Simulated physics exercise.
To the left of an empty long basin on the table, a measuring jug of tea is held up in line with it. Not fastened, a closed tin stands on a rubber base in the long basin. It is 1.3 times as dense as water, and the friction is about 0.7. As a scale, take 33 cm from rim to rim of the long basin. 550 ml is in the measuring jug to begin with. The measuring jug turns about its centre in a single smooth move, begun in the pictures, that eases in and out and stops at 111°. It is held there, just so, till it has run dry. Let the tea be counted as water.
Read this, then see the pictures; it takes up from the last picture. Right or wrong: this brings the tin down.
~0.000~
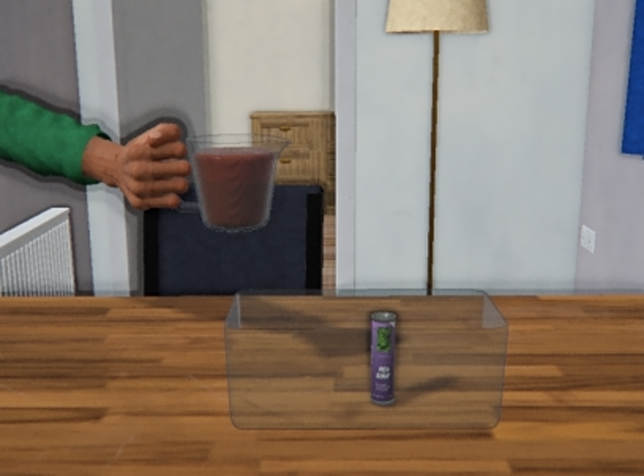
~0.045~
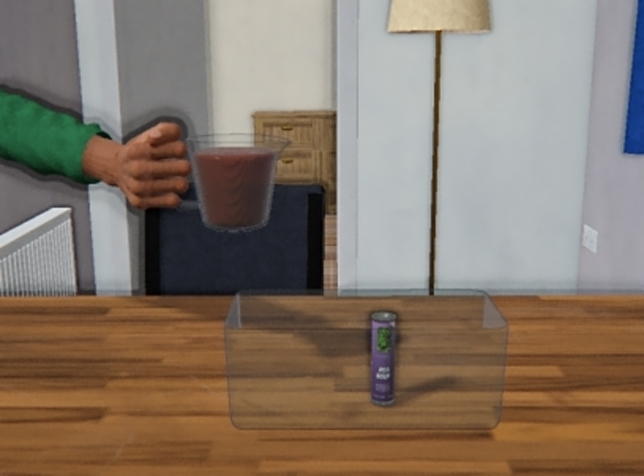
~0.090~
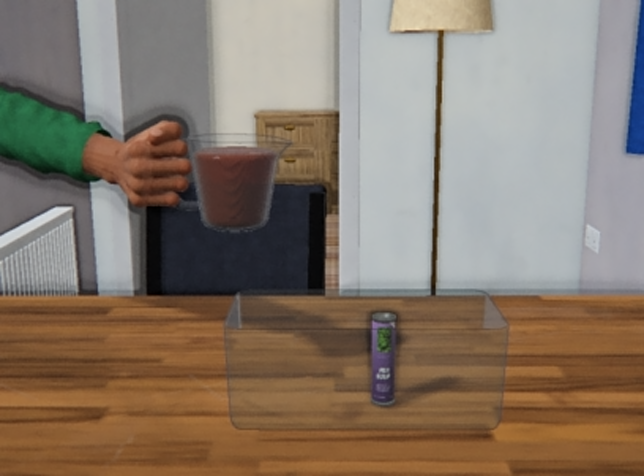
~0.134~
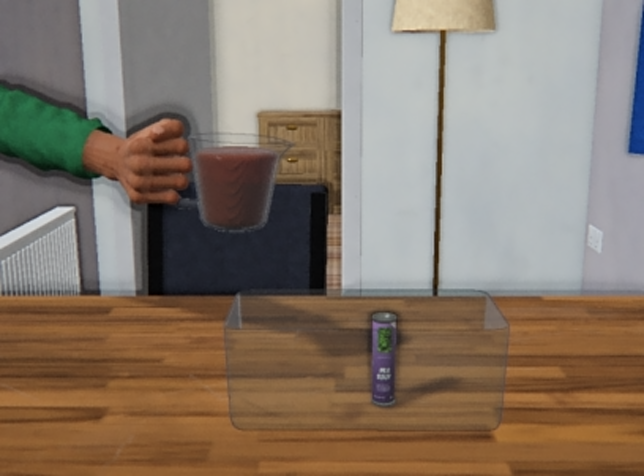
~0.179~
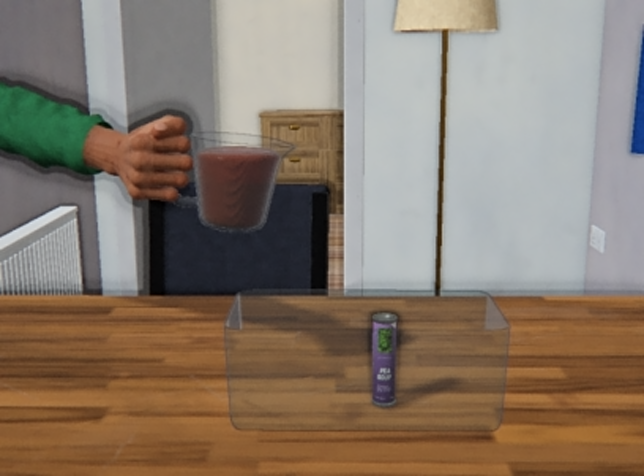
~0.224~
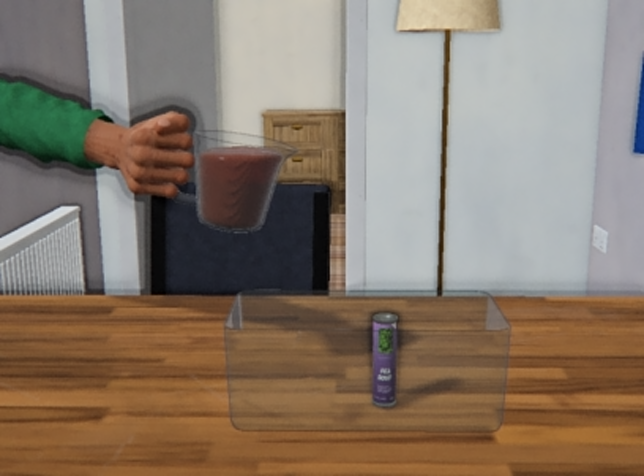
Wrong, the tin stays up.
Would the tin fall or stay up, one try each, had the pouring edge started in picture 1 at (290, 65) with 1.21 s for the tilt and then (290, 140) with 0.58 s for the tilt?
Try 1: Tipped over; try 2: Still standing.
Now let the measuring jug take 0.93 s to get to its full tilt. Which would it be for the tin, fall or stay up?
Result: Tin upright.
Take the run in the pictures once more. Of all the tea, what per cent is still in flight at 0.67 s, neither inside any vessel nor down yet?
I'd say close to 22 per cent.
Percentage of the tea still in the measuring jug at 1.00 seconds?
Close to 12 in a hundred.
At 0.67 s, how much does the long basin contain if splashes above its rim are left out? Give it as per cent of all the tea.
Some 7 per cent.
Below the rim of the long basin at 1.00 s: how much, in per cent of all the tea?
My estimate is about 70 percent.
By 0.67 s the tilt is 65° and 71 per cent is still to pour; the tin stands where it began.
By 1.00 s the tilt is 103° and 12 per cent is still to pour; the tin stands where it began.
By 1.34 s the tilt is 111° and 0 per cent is still to pour; the tin stands where it began.
By 1.71 s the tilt is 111° and 0 per cent is still to pour; the tin stands where it began.
At rest the tin stands where it began.
